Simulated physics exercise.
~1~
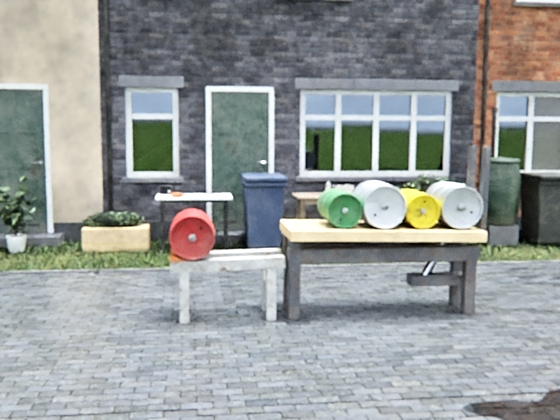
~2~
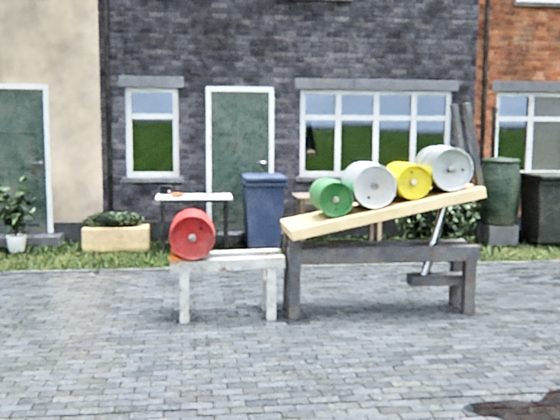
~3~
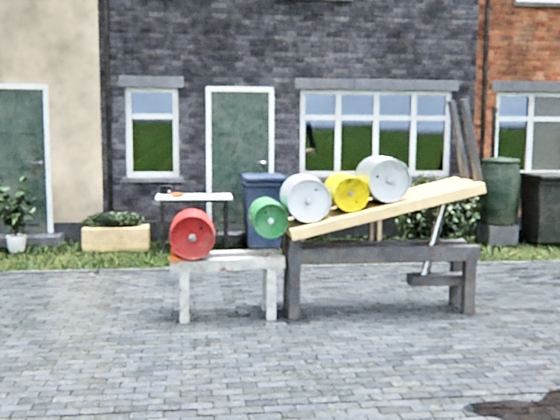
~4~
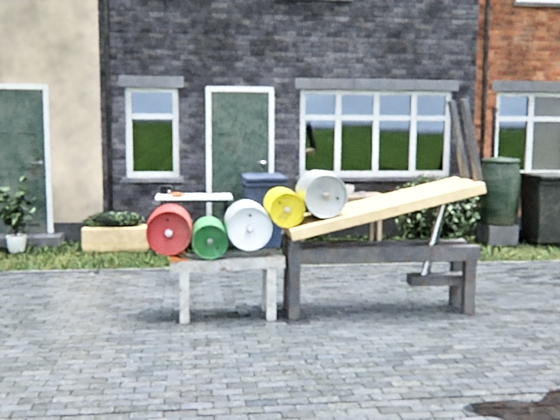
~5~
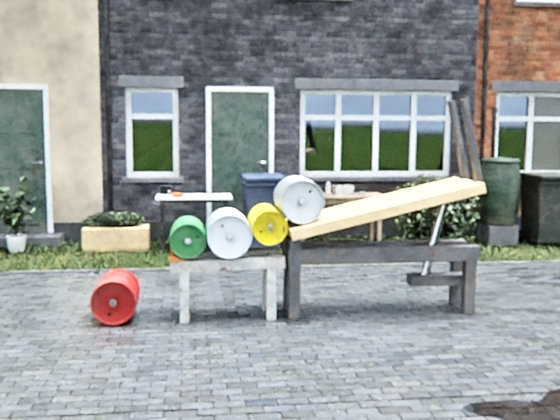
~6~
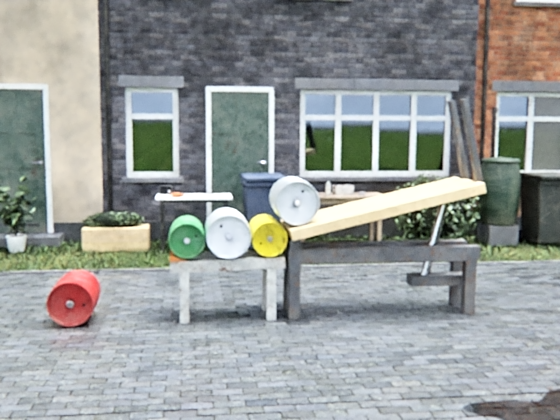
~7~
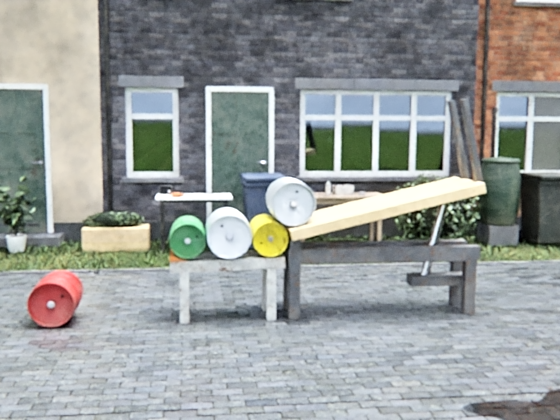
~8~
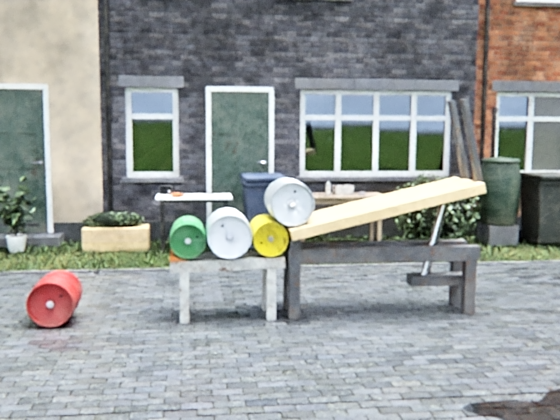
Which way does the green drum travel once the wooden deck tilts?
The green drum rolls to the left, down off the deck and onto the low white rack.
